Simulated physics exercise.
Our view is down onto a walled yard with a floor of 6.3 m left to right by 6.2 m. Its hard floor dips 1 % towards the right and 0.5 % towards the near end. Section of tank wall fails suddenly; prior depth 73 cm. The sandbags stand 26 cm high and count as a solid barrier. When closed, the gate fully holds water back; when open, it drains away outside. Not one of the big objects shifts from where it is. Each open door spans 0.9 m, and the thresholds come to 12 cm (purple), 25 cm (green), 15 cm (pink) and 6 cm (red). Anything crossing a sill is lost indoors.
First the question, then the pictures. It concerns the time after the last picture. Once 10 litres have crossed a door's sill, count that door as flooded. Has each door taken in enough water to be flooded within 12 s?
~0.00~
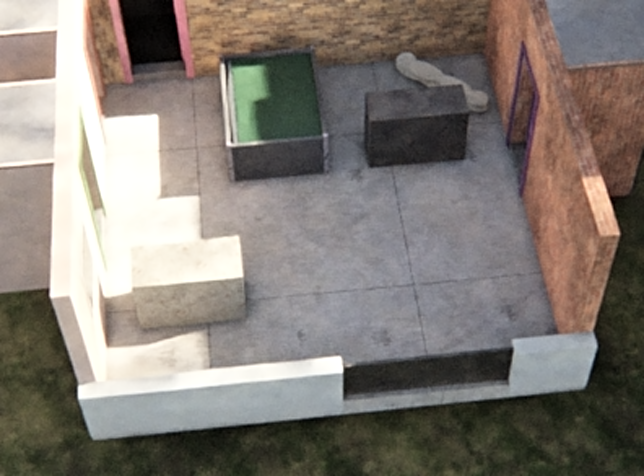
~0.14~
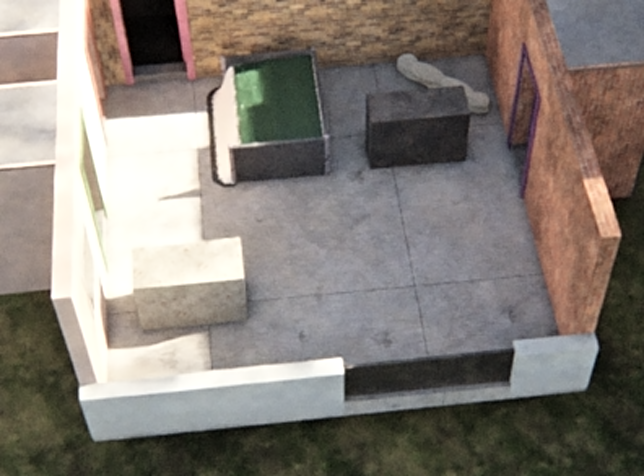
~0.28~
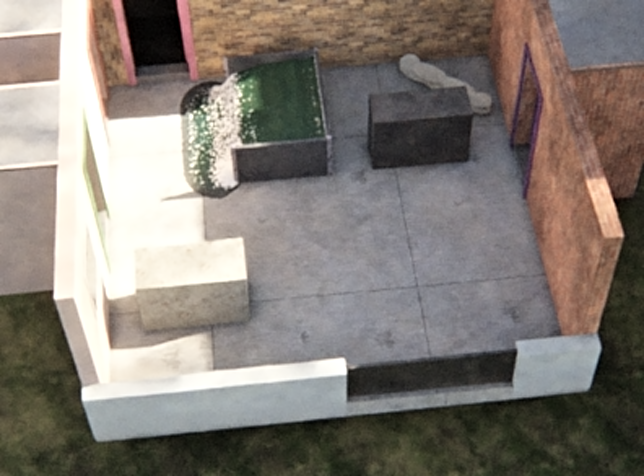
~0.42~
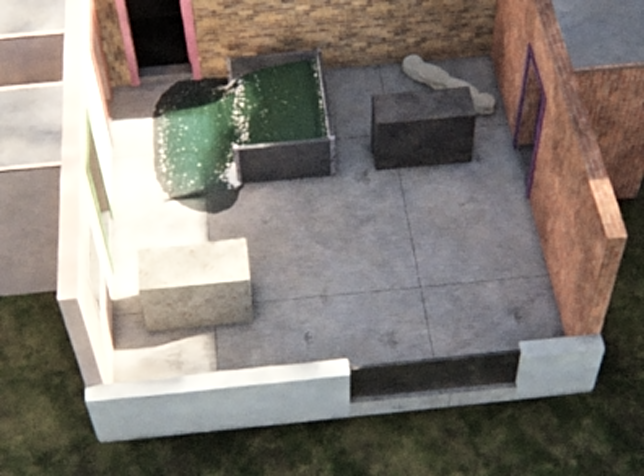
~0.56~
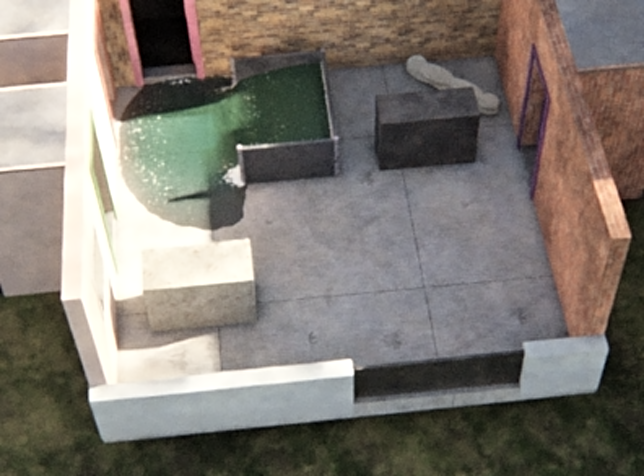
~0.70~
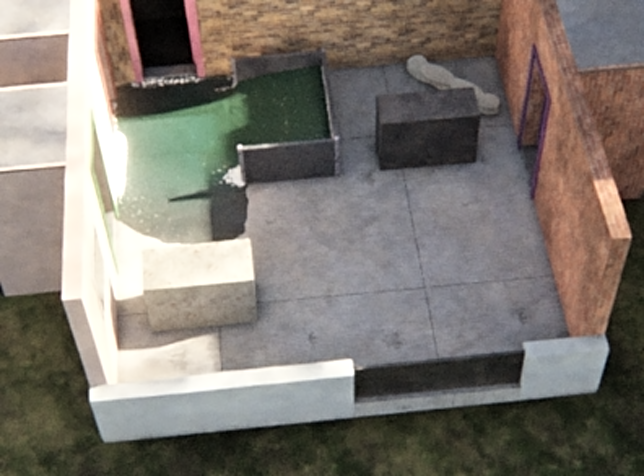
At the end, the purple door never breaches the limit; the green door never breaches the limit; the pink door breaches the limit; the red door breaches the limit.
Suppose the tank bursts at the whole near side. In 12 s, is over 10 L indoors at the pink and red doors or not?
Result: Pink limit not passed, red limit not passed.
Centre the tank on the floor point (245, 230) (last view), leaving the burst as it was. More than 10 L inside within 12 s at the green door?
In that case green comes out beyond the limit.
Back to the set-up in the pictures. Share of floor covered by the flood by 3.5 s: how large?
Wet share: Near 40 percent.
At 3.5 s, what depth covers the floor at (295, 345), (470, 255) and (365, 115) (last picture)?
First spot near 1 cm, second near 0 cm, third near 0 cm.
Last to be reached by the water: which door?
Result: Purple door.
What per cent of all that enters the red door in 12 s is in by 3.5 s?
That works out near 95%.
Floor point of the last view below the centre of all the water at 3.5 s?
Close to (197, 196) in the last picture.
After 1.4 s water covers 20 % of the floor and is deepest (46 cm) near (117, 119); purple door not reached, green door 19 cm at the sill, 0 L in, pink door 17 cm at the sill, 0 L in, red door 36 cm at the sill, 138 L in.
After 2.2 s water covers 25 % of the floor and is deepest (28 cm) near (151, 133); purple door not reached, green door 16 cm at the sill, 0 L in, pink door 19 cm at the sill, 5 L in, red door 28 cm at the sill, 306 L in.
After 3.5 s water covers 40 % of the floor and is deepest (24 cm) near (118, 399); purple door not reached, green door 9 cm at the sill, 0 L in, pink door 14 cm at the sill, 20 L in, red door 14 cm at the sill, 409 L in.
After 7.0 s water covers 90 % of the floor and is deepest (10 cm) near (547, 304); purple door 7 cm at the sill, 0 L in, green door 6 cm at the sill, 0 L in, pink door 3 cm at the sill, 20 L in, red door 3 cm at the sill, 433 L in.
After 12.0 s water covers 95 % of the floor and is deepest (8 cm) near (576, 367); purple door 7 cm at the sill, 0 L in, green door 3 cm at the sill, 0 L in, pink door 3 cm at the sill, 20 L in, red door 4 cm at the sill, 433 L in.
